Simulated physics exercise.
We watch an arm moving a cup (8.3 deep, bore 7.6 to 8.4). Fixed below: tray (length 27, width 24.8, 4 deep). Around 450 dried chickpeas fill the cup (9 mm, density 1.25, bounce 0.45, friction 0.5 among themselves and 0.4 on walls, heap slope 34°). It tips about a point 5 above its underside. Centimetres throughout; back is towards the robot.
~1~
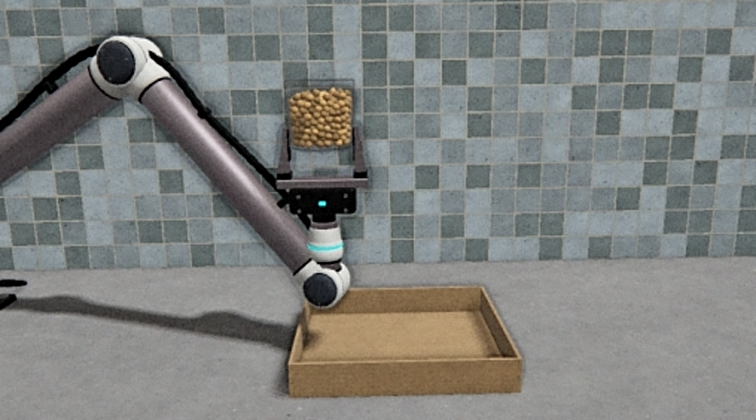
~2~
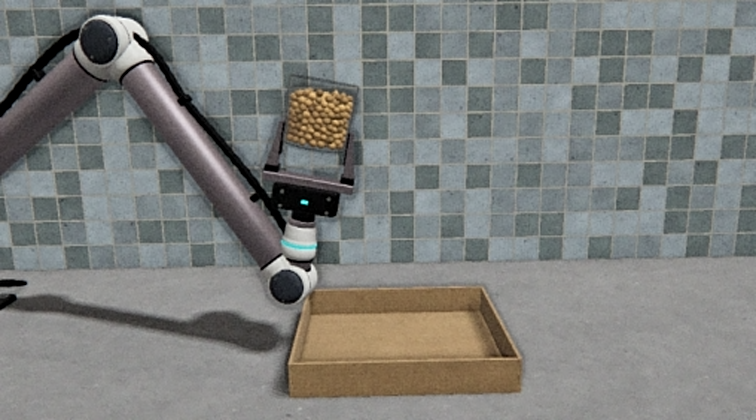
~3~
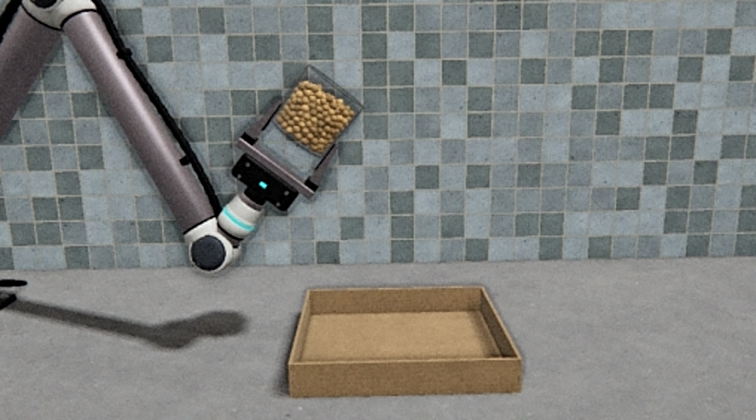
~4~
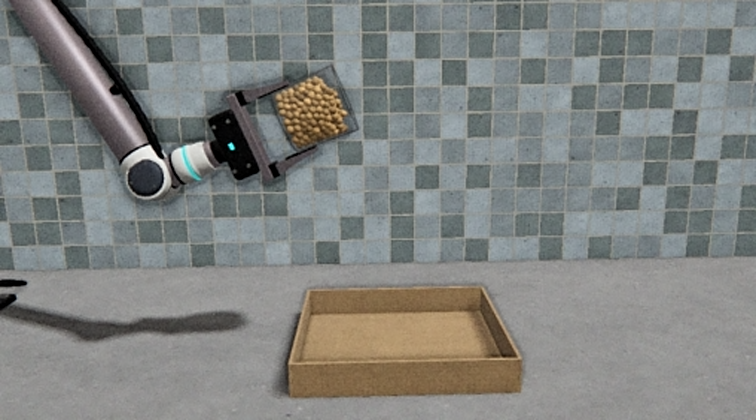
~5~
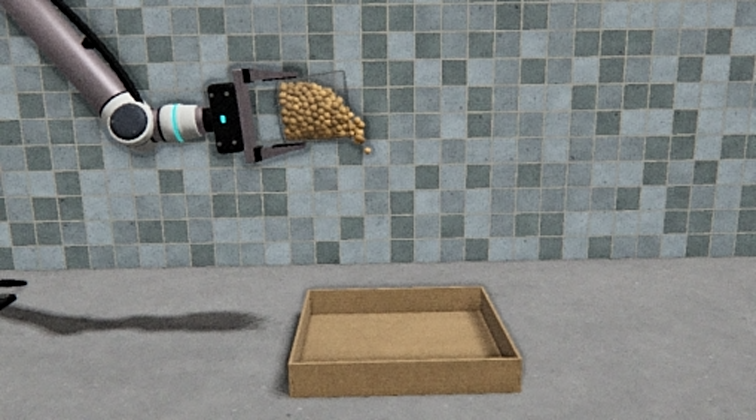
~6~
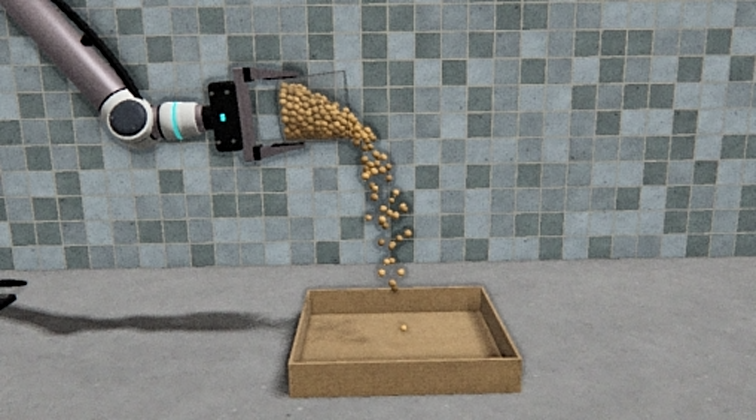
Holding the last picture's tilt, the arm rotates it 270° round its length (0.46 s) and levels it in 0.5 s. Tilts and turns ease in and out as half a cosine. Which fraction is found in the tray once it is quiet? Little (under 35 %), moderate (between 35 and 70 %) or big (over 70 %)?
Share in the tray: Moderate (between 35 and 70 %).
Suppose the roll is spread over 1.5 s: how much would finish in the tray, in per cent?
In that case some 65 per cent.
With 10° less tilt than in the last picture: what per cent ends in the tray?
Some 20 per cent.
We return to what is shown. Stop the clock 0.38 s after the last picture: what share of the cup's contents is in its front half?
About 35 per cent.
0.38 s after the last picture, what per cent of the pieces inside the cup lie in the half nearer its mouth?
Roughly 45 per cent.
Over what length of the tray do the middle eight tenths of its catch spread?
Some 18 cm.
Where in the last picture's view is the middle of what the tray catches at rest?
Near (429, 335).
Then, 0.38 s after the last picture, tipped 86°, highest piece 36 above the table; 297 in the cup, 110 in the tray, 45 in flight or on a rim.
Then, 0.77 s after the last picture, tipped 28°, highest piece 35 above the table; 243 in the cup, 203 in the tray, 1 on the table or floor, 5 in flight or on a rim.
Then, 1.16 s after the last picture, upright, highest piece 35 above the table; 243 in the cup, 208 in the tray, 1 on the table or floor.
Then, 1.86 s after the last picture, upright, highest piece 35 above the table; 243 in the cup, 208 in the tray, 1 on the table or floor.
Final count, 243 in the cup, 208 in the tray, 1 on the table or floor. That is 46 % in the tray.
